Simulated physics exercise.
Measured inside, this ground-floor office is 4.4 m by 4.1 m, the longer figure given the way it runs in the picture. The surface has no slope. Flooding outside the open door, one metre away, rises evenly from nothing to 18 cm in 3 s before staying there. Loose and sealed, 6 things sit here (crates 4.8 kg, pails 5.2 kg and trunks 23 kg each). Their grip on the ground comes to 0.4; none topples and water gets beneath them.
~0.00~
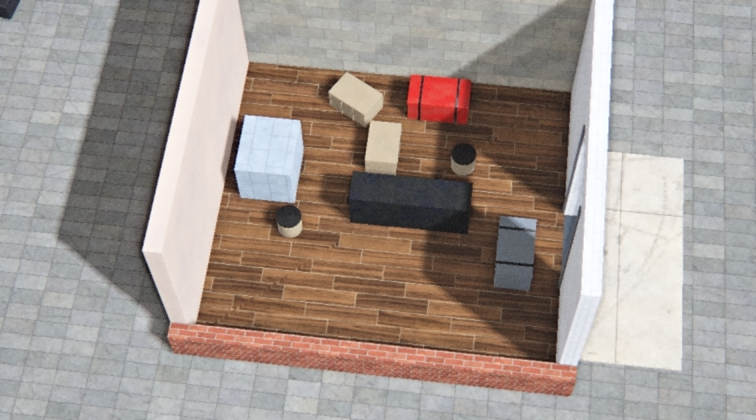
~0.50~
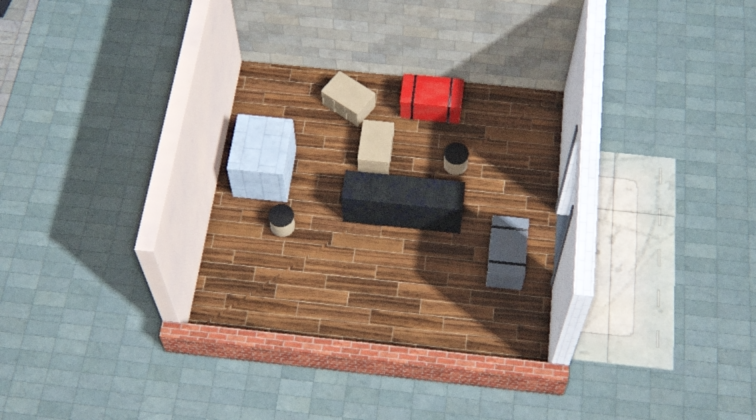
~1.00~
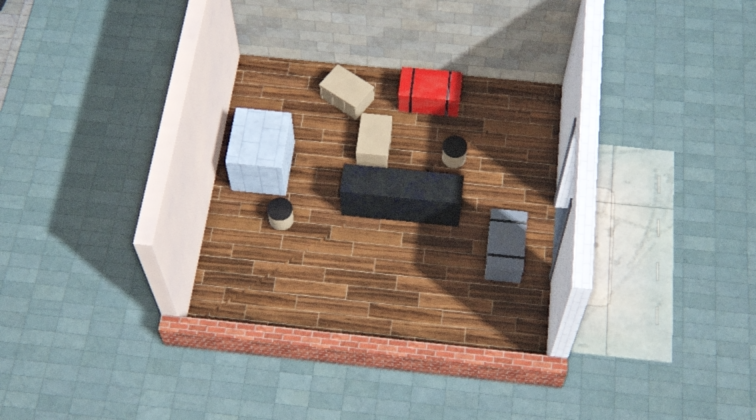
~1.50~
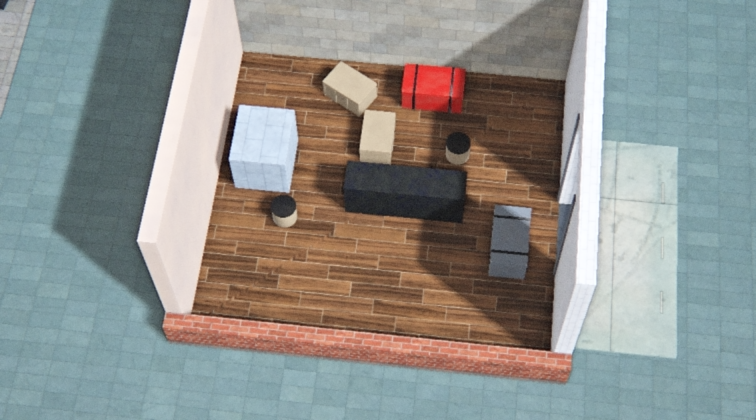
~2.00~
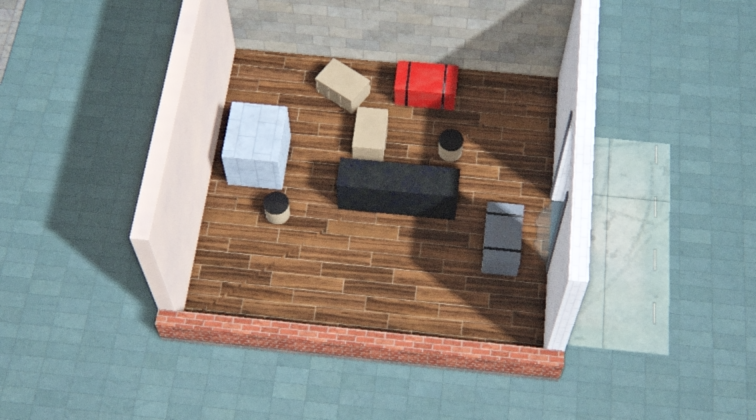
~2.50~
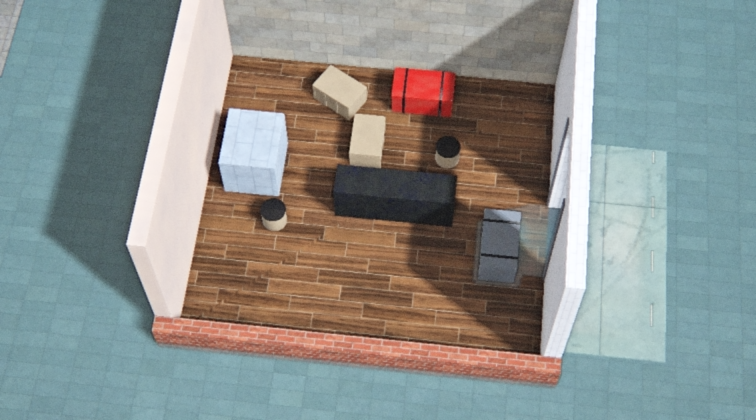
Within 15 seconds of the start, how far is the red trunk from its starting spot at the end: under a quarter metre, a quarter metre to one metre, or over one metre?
The red trunk ends between a quarter metre and one metre away.
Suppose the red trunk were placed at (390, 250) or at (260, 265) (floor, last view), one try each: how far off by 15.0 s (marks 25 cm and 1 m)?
Try one - it is swept a long way; try two - it is pushed slightly.
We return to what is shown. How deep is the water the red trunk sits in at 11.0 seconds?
Close to 5 centimetres.
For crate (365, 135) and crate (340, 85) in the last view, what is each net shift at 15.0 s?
150 cm, 40 cm.
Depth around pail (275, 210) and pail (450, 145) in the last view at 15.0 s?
I'd estimate 10 cm for the first and 8 cm for the second.
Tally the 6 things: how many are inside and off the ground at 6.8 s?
The number is 0.
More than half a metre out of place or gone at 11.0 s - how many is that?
Count: 4.
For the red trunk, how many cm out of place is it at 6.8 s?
By then it has shifted roughly 0 cm.
After 3.5 s the red trunk is near (424, 84), 0.0 m from its start, aground; 0 afloat.
After 6.8 s the red trunk is near (424, 84), 0.0 m from its start, aground; 0 afloat.
After 11.0 s the red trunk is near (424, 79), 0.1 m from its start, aground; 3 afloat.
After 15.0 s the red trunk is near (457, 76), 0.5 m from its start, afloat; 6 afloat.
